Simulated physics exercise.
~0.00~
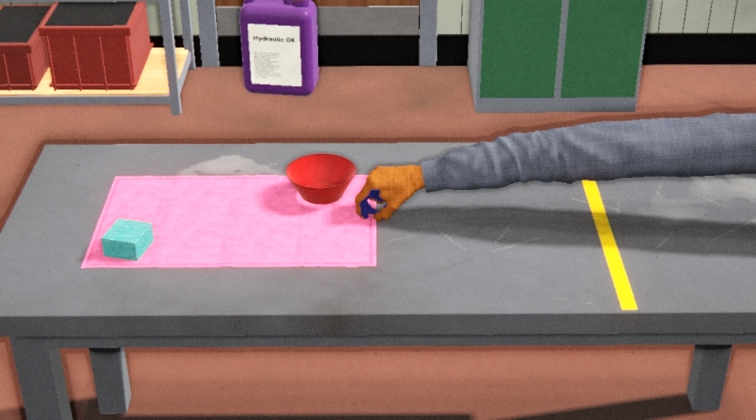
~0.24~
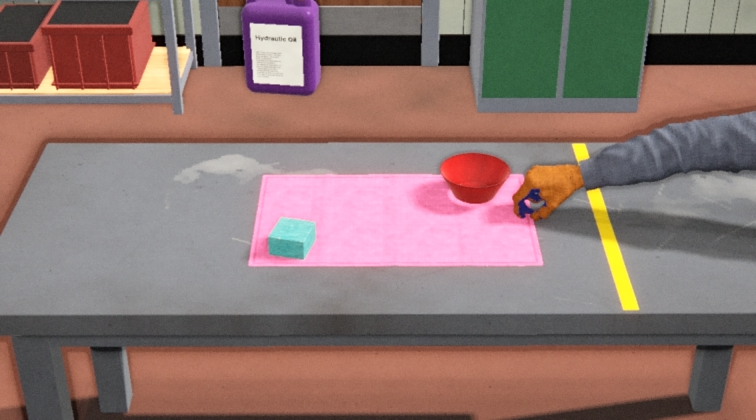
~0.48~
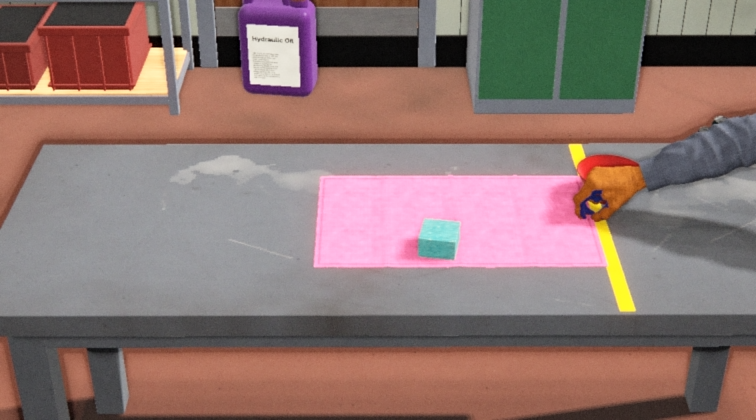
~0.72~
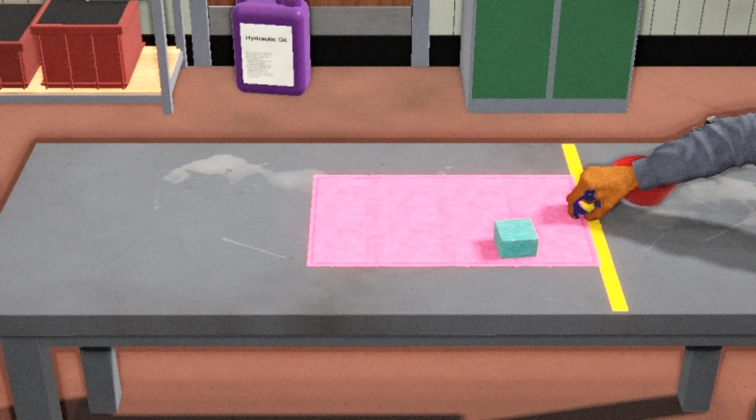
A bright pink place mat carrying a red bowl at its right end and a small turquoise block near its left end lies on a grey workbench, seen from the front and slightly above. Behind the bench stand red crates, a purple jug of hydraulic oil and a green cabinet. A gloved hand in a grey sleeve reaches in from the right and draws the mat rightward, with both objects riding along. The mat's front edge stops at a yellow strip of tape. The bowl slides off past the edge, while the block slides forward but ends still on the mat.
